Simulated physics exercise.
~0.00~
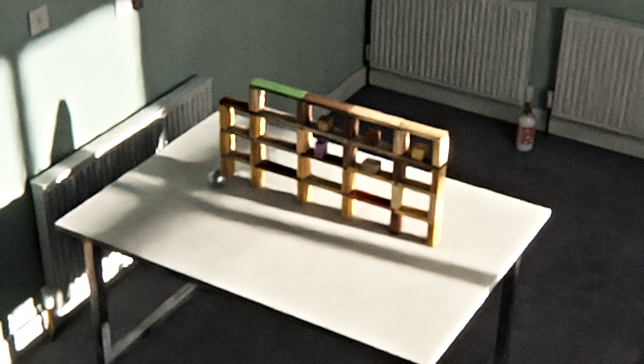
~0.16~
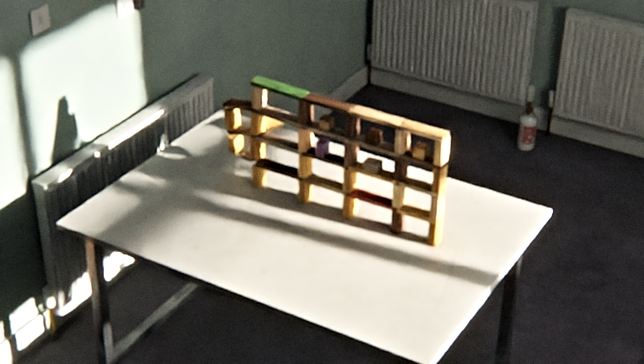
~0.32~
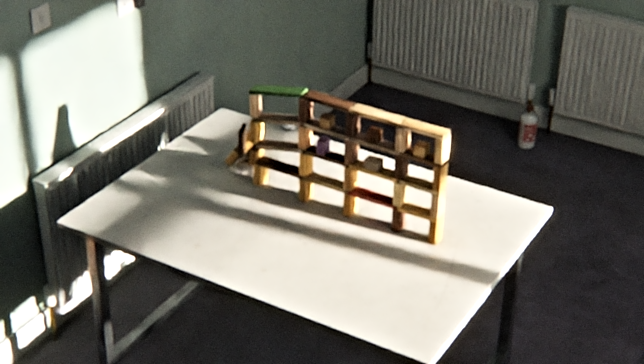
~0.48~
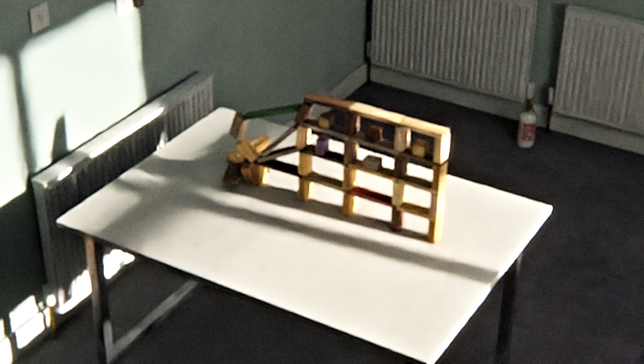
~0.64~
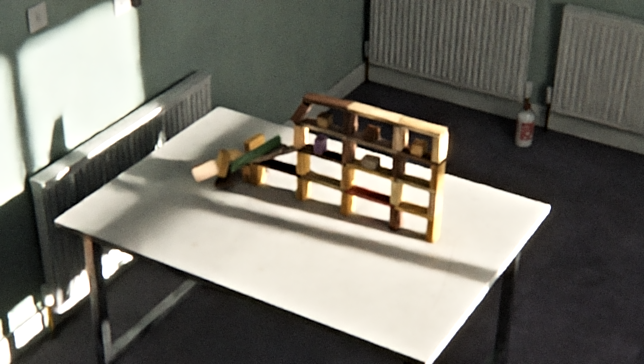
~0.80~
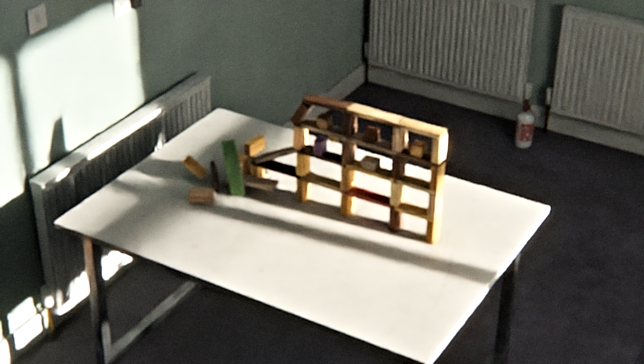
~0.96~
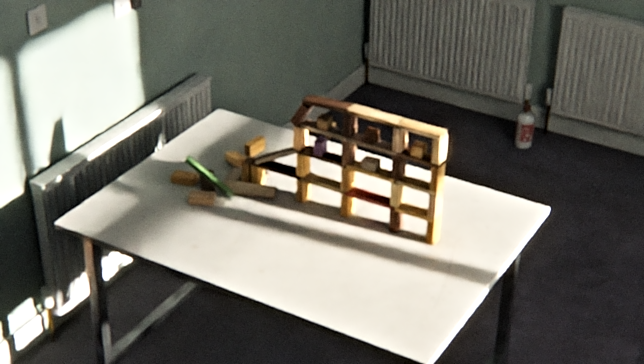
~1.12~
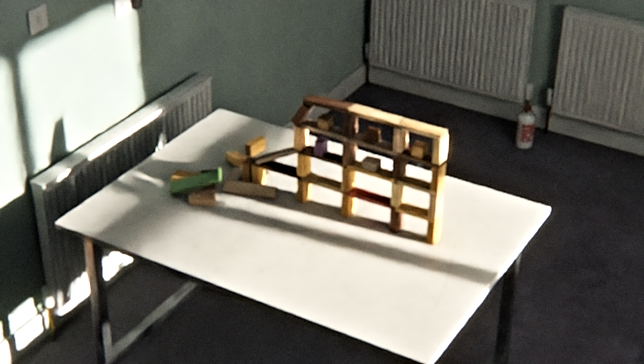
Steel ball rolling into a block-and-plank shelf structure on a white table, its left end collapsing, green plank tumbling, the rest standing.
